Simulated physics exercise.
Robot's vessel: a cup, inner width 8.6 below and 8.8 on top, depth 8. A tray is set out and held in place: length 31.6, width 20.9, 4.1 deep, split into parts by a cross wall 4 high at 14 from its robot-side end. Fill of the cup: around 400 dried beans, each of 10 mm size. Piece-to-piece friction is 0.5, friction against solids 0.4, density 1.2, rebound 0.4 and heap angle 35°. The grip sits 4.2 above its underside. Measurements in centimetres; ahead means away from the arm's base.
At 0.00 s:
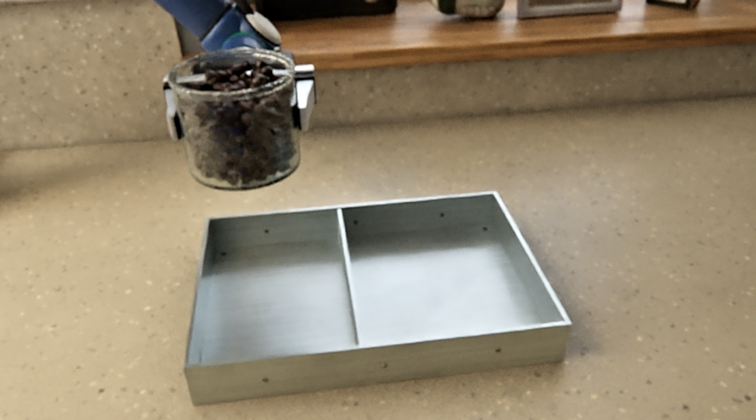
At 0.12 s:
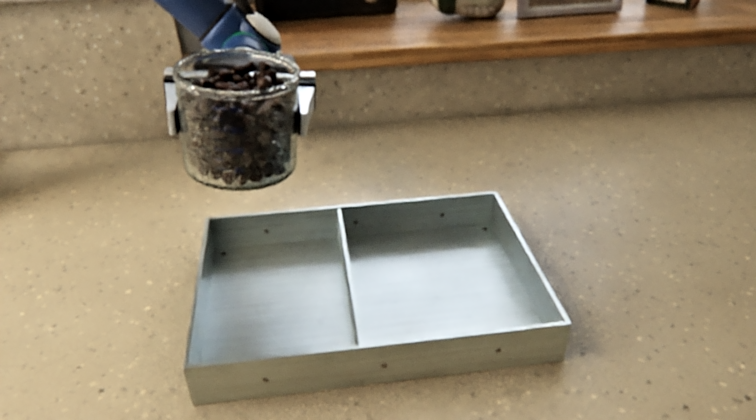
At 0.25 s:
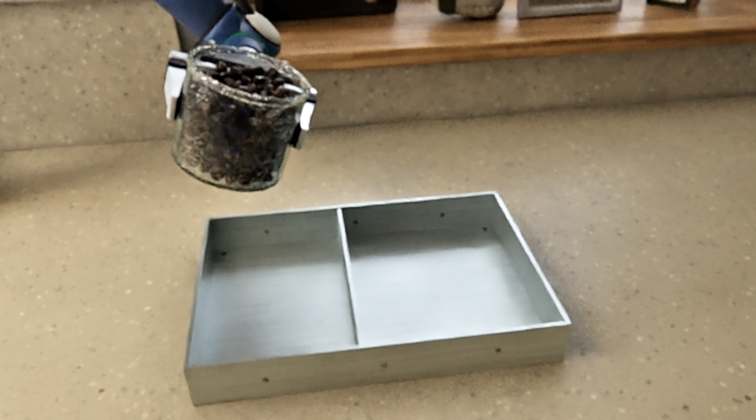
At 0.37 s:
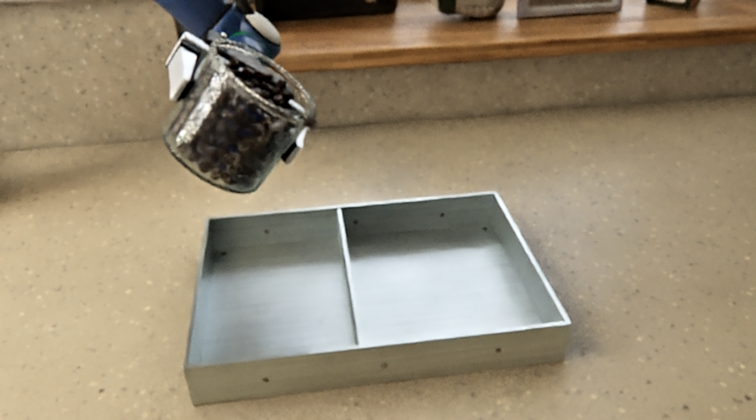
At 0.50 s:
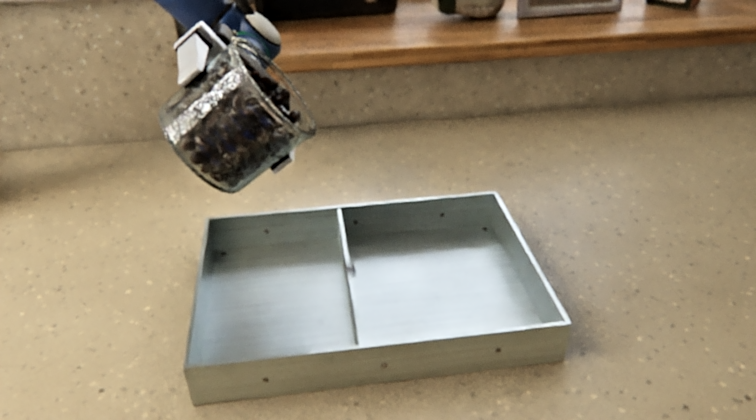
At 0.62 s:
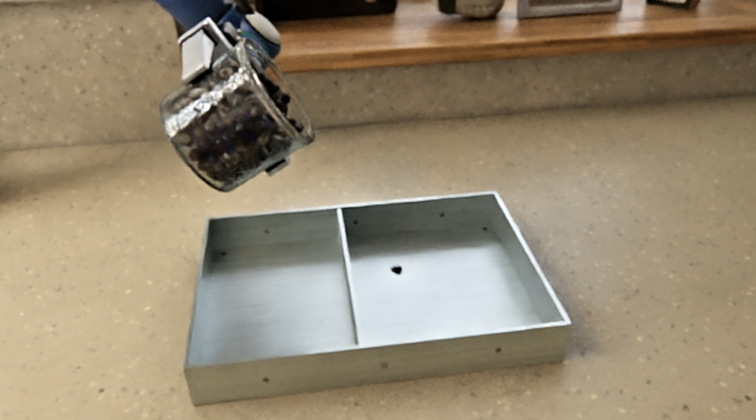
On a speckled countertop, a blue robot arm held a clear cup of dark beans above a divided tray and tilted it to the right, and a single bean landed in the right-hand section.
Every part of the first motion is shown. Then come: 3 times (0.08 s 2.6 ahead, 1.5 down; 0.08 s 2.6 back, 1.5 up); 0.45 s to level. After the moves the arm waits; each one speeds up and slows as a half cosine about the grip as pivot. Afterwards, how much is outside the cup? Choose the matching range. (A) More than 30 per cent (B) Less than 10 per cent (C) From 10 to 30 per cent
From 10 to 30 per cent.
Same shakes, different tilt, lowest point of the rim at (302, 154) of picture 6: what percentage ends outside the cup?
I'd say close to 55 per cent.
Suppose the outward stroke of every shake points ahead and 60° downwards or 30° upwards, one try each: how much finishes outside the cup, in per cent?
15 and 60 %.
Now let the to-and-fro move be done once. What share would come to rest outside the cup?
In that case, some 10 per cent.
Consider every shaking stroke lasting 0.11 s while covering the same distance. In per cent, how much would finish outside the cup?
That would give around 10 per cent.
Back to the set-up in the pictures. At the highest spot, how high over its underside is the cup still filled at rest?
Roughly 8.5 centimetres.
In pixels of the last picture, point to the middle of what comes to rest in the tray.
Approximately (435, 301) in pixels.
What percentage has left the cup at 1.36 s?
Share gone by then: Near 20 %.
After 0.99 s, tilted 59° forward, highest piece 23 above the table; 351 in the cup, 35 in the far-side part, 14 in flight or on a rim.
After 1.36 s, tilted 22° forward, highest piece 23 above the table; 323 in the cup, 72 in the far-side part, 3 in the robot-side part, 2 in flight or on a rim.
After 1.75 s, level, highest piece 25 above the table; 323 in the cup, 74 in the far-side part, 3 in the robot-side part.
After 2.80 s, level, highest piece 25 above the table; 323 in the cup, 74 in the far-side part, 3 in the robot-side part.
In the end, 323 in the cup, 74 in the far-side part, 3 in the robot-side part. That is 19 % outside the cup.
